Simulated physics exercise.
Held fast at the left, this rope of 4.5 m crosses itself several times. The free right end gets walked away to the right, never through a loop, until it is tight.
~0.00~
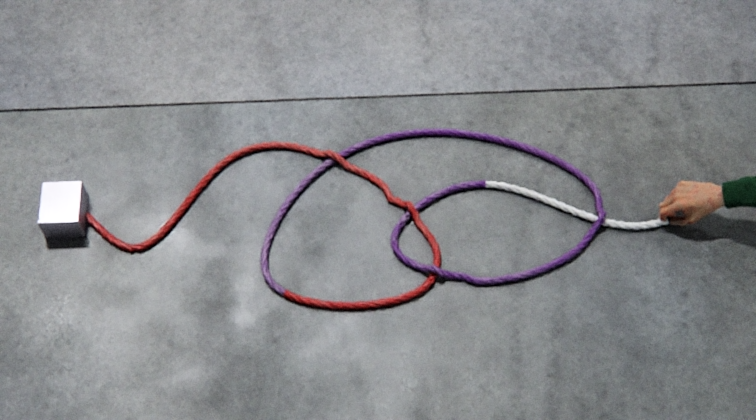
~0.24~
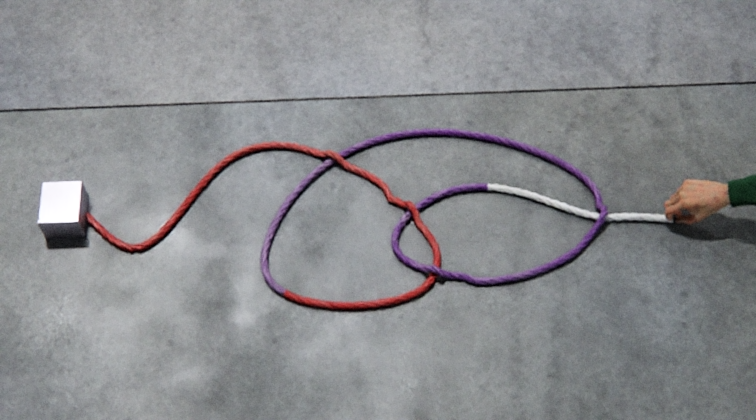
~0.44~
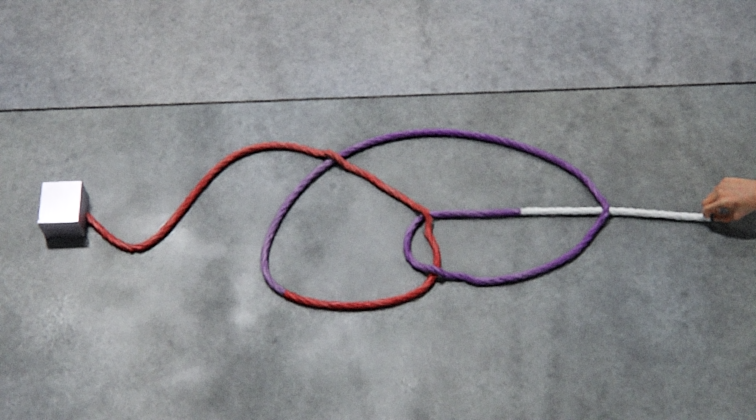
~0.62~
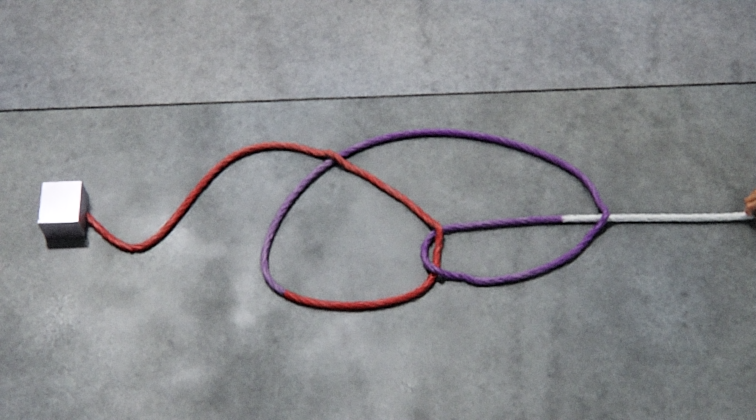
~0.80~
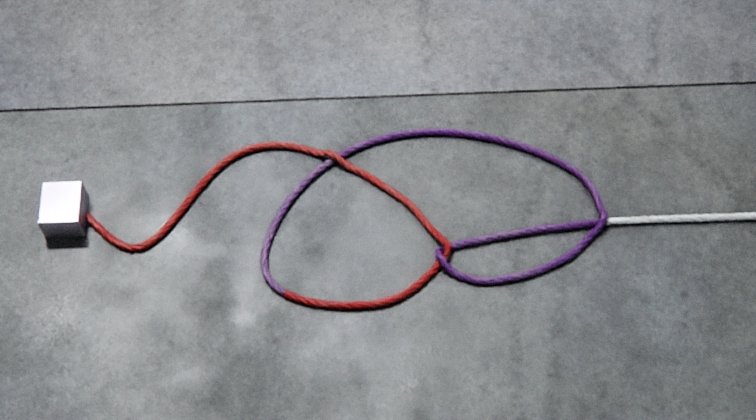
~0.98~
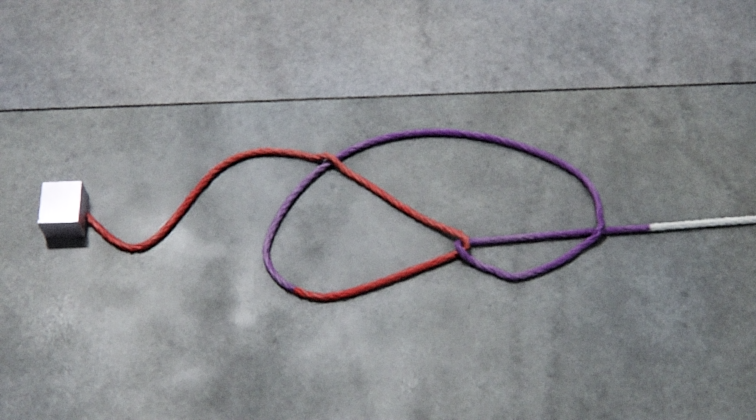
A hand gripped the white end of a looped red and purple rope and pulled it right, out of view, drawing the inner purple loop snug against the red while the white box stayed still.
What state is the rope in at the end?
Pull it and the tangle grips.
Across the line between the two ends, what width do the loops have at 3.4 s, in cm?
12 cm.
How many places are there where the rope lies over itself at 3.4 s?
The total stands at 3.
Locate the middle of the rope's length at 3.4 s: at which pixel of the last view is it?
Roughly at (525, 201).
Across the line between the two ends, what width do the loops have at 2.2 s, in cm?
34 cm or so.
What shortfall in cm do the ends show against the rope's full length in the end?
Roughly 20 cm.
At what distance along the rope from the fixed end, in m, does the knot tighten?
Roughly 1.2 m from the fixed end.
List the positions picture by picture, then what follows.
Shows, crossings (337, 158) red over purple, (413, 211) red over purple, (436, 277) purple over red, (601, 220) purple over white; rope runs through (208, 178) (430, 281) (352, 150) (578, 249) (493, 185); grip (667, 221), in the first picture.
Shows, rope runs through (208, 178) (352, 150) (495, 188); grip (673, 219), in the second picture.
Shows, rope runs through (208, 178) (352, 150) (528, 211); grip (710, 217), in the third picture.
Shows, rope runs through (208, 178) (352, 150) (570, 219); grip (752, 215), in the fourth picture.
Shows, rope runs through (208, 178) (352, 150) (613, 221), in the fifth picture.
Shows, rope runs through (208, 178) (440, 260) (352, 150) (578, 249) (657, 227), in the sixth picture.
By 2.2 s, the ends are 2.6 m apart, loops still 34 cm across.
By 3.4 s, the ends are 3.3 m apart, loops still 11 cm across.
By 4.6 s, the ends are 4.0 m apart, loops still 7 cm across.
By 5.7 s, the ends are 4.3 m apart, loops still 8 cm across.
By 6.0 s, the ends are 4.3 m apart, loops still 8 cm across.
